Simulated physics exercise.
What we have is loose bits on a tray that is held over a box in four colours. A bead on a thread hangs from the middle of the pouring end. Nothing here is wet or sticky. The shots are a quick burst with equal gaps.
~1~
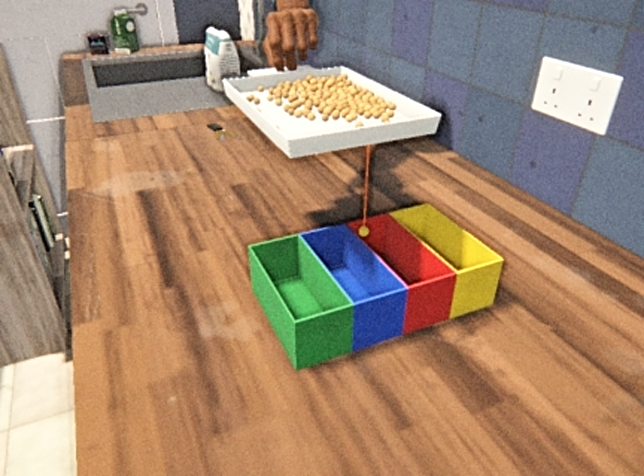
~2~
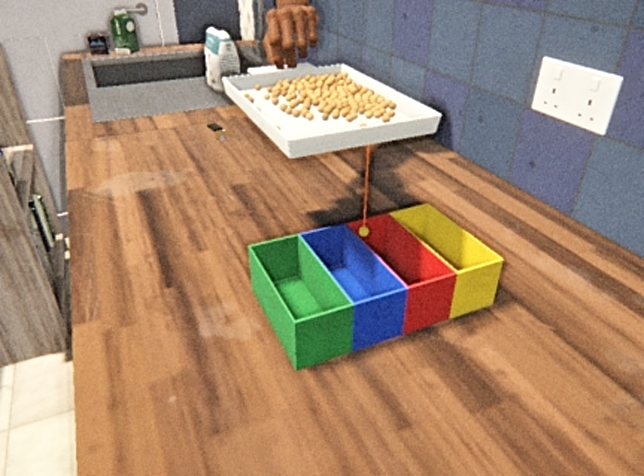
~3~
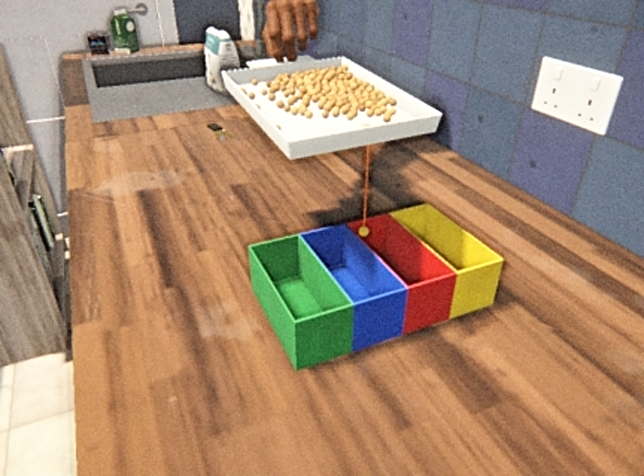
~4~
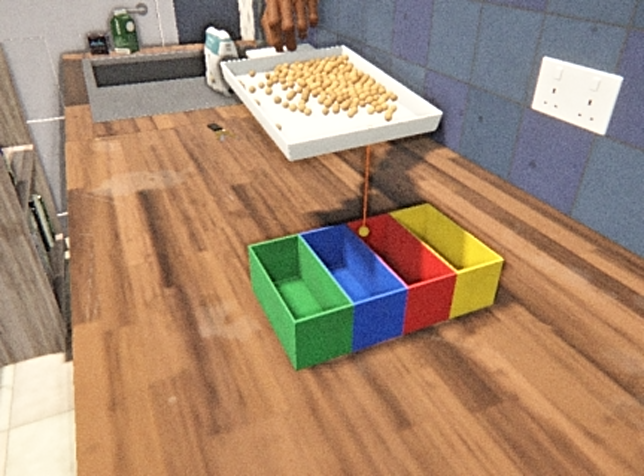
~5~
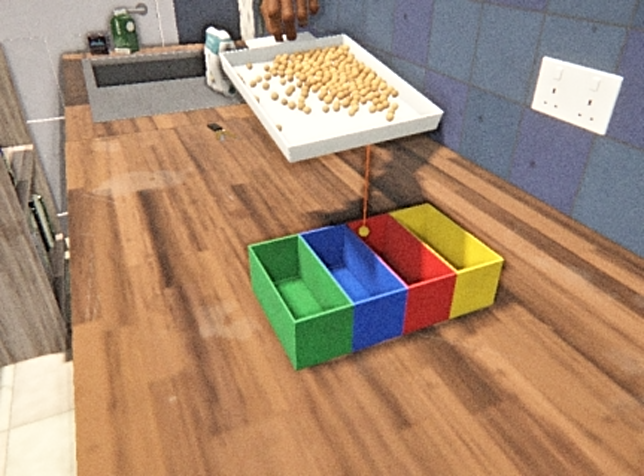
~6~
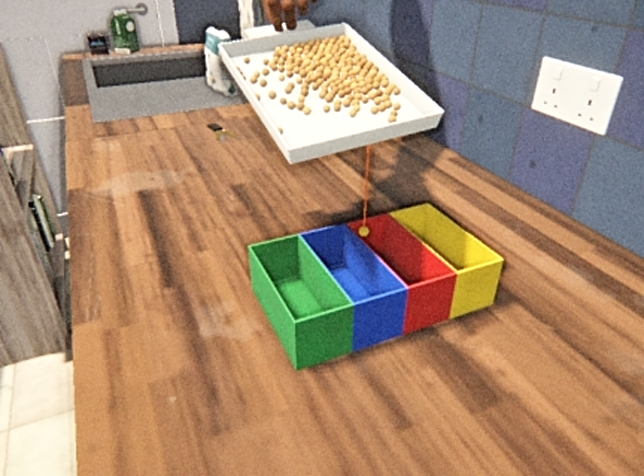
In the video, a brown hand at the far side of a white tray of round wooden beads gradually tilts it above a green, blue, red and yellow box, and the beads shift slightly and spread across the tray.
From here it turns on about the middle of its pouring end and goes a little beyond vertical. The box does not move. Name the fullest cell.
It favours the green compartment.
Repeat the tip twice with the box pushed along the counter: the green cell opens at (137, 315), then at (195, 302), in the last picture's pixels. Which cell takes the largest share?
In turn: The yellow cell; the red cell.
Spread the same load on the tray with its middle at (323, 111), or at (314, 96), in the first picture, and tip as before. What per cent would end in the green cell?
In turn 60 and 60 in a hundred.
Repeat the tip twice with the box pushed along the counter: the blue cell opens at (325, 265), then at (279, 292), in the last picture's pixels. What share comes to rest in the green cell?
Near 30 % and 0 %.
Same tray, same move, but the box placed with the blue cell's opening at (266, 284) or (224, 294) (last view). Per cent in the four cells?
Roughly 90 per cent, and 90 per cent.
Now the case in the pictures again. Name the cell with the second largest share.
It is blue.
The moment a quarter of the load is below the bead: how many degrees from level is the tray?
Roughly 90°.
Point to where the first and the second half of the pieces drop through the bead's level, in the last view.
Around (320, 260) and then (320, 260).
Soon after the last picture, tray tipped steeply; nearly all on the tray; a stray few in the green cell; a stray few falling or outside the box.
A little later, tray tipped right over; about a third on the tray; about a quarter in the green cell; a small part in the blue cell; a stray few in the red cell; about a quarter falling or outside the box.
Later still, tray tipped past a quarter turn; about two thirds in the green cell; about a quarter in the blue cell; a stray few in the red cell; a small part falling or outside the box.
At rest, tray tipped past a quarter turn; about two thirds in the green cell; about a quarter in the blue cell; a stray few in the red cell; none in the yellow cell; a small part outside the box.
